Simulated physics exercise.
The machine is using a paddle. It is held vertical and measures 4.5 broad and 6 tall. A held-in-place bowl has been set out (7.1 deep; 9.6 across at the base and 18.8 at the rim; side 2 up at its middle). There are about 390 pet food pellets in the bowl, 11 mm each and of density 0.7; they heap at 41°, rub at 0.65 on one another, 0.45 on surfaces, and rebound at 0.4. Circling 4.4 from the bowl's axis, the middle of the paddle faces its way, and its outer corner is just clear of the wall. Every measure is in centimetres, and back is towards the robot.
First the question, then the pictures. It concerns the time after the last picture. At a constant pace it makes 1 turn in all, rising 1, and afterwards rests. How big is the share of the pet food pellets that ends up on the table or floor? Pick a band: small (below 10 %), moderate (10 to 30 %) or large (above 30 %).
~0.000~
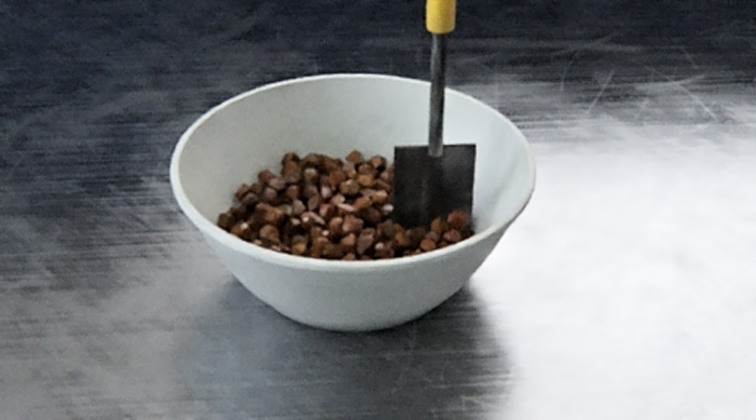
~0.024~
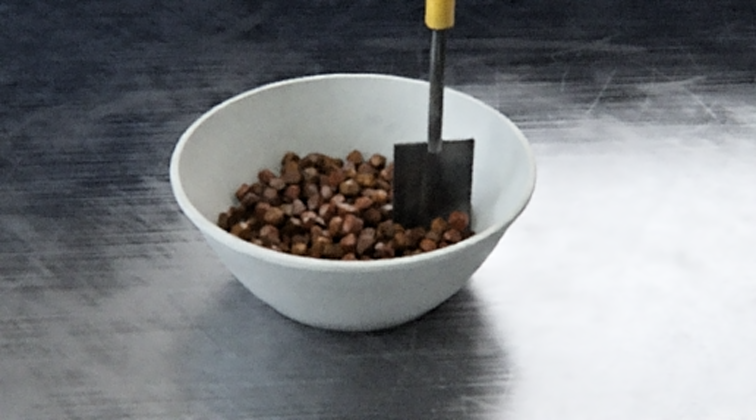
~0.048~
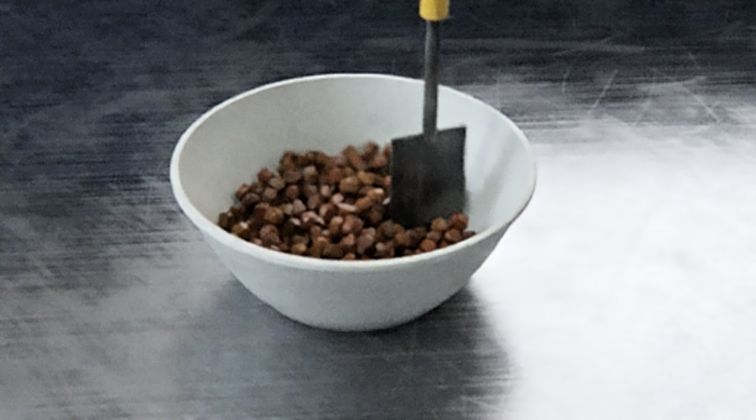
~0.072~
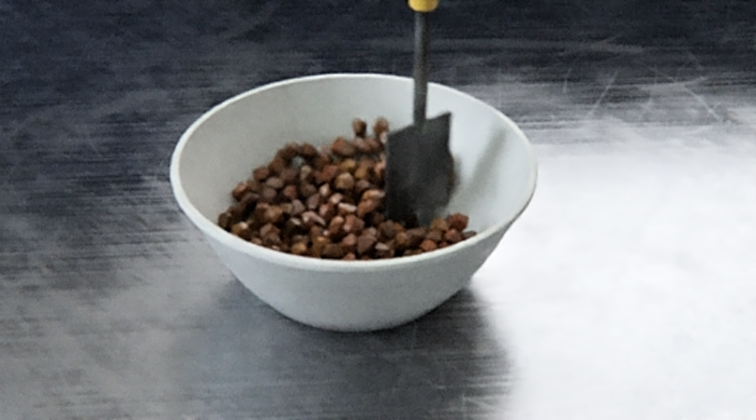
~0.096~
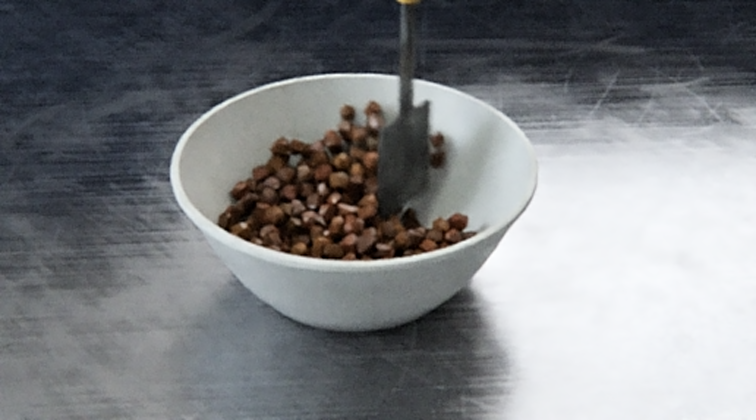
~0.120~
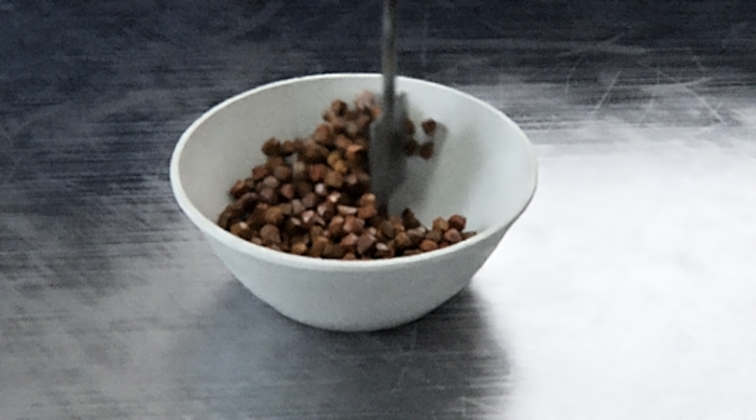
Small, below 10 %.
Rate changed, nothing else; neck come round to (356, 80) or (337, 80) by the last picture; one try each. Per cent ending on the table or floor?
It comes to close to 20 per cent and close to 20 per cent.
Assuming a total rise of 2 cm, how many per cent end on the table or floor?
I'd put it at about 5 per cent.
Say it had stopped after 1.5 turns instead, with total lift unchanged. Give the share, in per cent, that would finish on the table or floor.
Roughly 15 per cent would end up there.
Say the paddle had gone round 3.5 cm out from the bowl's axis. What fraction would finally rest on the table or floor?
That would make it around 5 percent.
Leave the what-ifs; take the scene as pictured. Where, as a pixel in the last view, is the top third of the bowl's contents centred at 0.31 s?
The top third is centred near (252, 213) in the last picture.
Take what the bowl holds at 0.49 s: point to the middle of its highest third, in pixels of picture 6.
Near pixel (429, 237).
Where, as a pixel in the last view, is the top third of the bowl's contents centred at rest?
At about (416, 177).
After 0.31 s, 176° round, highest piece 9 above the table; 389 in the bowl, 1 on the table or floor, 4 in flight or on the tool.
After 0.49 s, 290° round, highest piece 9 above the table; 377 in the bowl, 15 on the table or floor, 2 in flight or on the tool.
After 0.79 s, 0° round, highest piece 8 above the table; 367 in the bowl, 26 on the table or floor, 1 in flight or on the tool.
After 1.49 s, 0° round, highest piece 8 above the table; 367 in the bowl, 27 on the table or floor.
In the end, 367 in the bowl, 27 on the table or floor. That is 7 % on the table or floor.
